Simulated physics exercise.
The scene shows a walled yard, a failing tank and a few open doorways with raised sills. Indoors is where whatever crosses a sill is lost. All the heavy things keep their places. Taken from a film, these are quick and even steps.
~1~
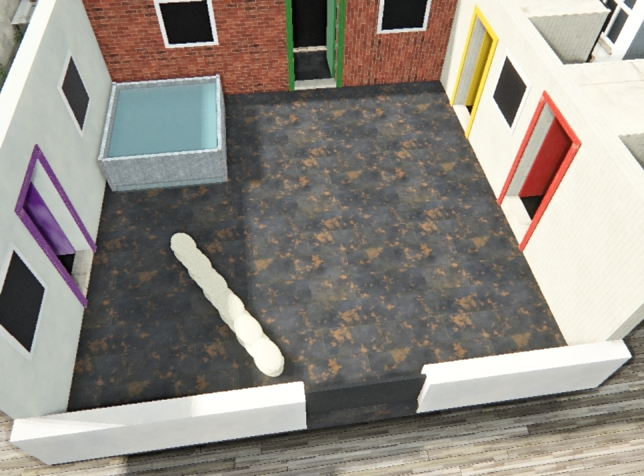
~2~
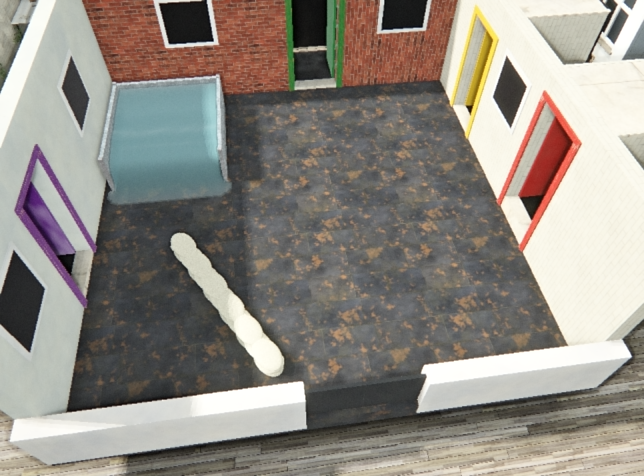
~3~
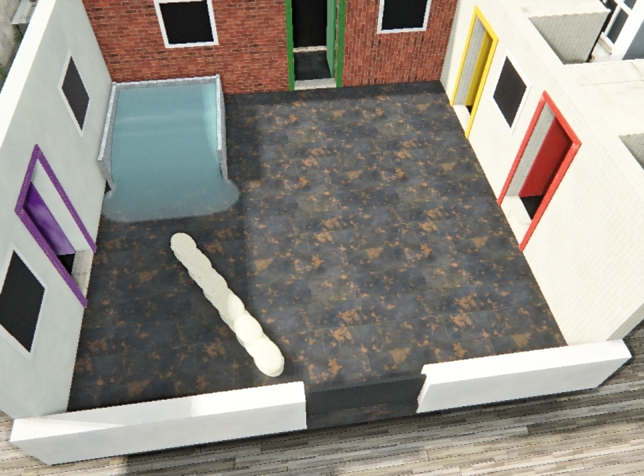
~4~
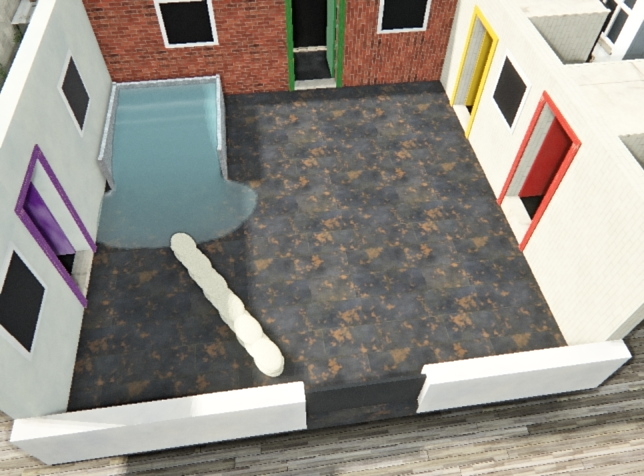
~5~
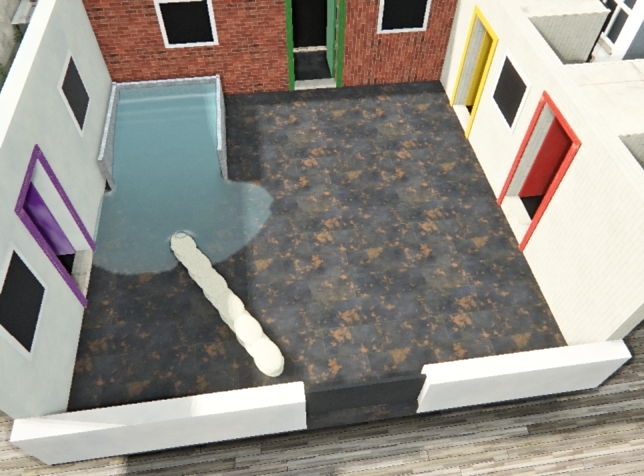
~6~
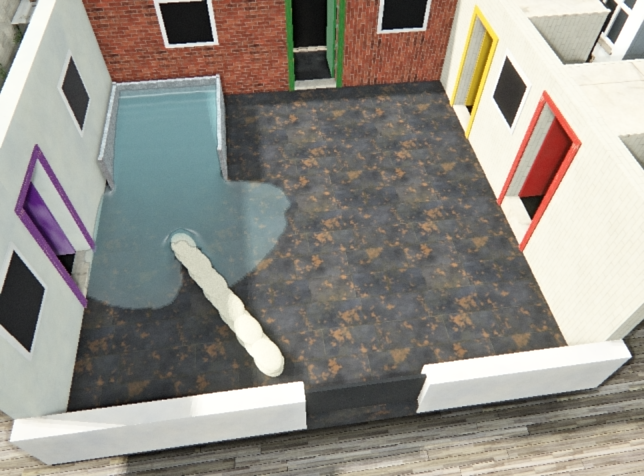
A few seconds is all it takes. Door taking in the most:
Purple door.
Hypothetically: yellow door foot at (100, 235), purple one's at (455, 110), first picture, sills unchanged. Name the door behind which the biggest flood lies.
My bet is the yellow one.
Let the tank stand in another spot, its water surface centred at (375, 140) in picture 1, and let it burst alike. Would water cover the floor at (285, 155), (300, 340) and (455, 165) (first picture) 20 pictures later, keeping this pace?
Log, spots in order: Unwetted / taken by the flood / unwetted.
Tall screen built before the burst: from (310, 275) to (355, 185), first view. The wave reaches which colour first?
I say the purple one.
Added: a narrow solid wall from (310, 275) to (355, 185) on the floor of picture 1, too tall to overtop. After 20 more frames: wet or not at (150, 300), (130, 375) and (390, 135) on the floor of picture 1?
Log: Point 1 inundated, point 2 inundated, point 3 unwetted.
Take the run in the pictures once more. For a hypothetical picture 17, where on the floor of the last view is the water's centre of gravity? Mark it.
The water's centre sits above (184, 238).
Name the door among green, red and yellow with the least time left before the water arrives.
The red-painted one.
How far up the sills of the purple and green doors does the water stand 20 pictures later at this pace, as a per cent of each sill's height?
About 150 %, then 0 %.
A moment on, water covers 30 % of the floor; green door not reached, yellow door not reached, red door not reached, purple door wet at the sill, nothing in.
Next, water covers 40 % of the floor; green door not reached, yellow door not reached, red door not reached, purple door a trickle in.
Then, water covers 50 % of the floor; green door not reached, yellow door not reached, red door not reached, purple door some in.
Later, water covers 70 % of the floor; green door not reached, yellow door wet at the sill, nothing in, red door wet at the sill, nothing in, purple door some in.
In the end, water covers 90 % of the floor; green door wet at the sill, nothing in, yellow door a trickle in, red door wet at the sill, nothing in, purple door some in; the purple door has let in the most.
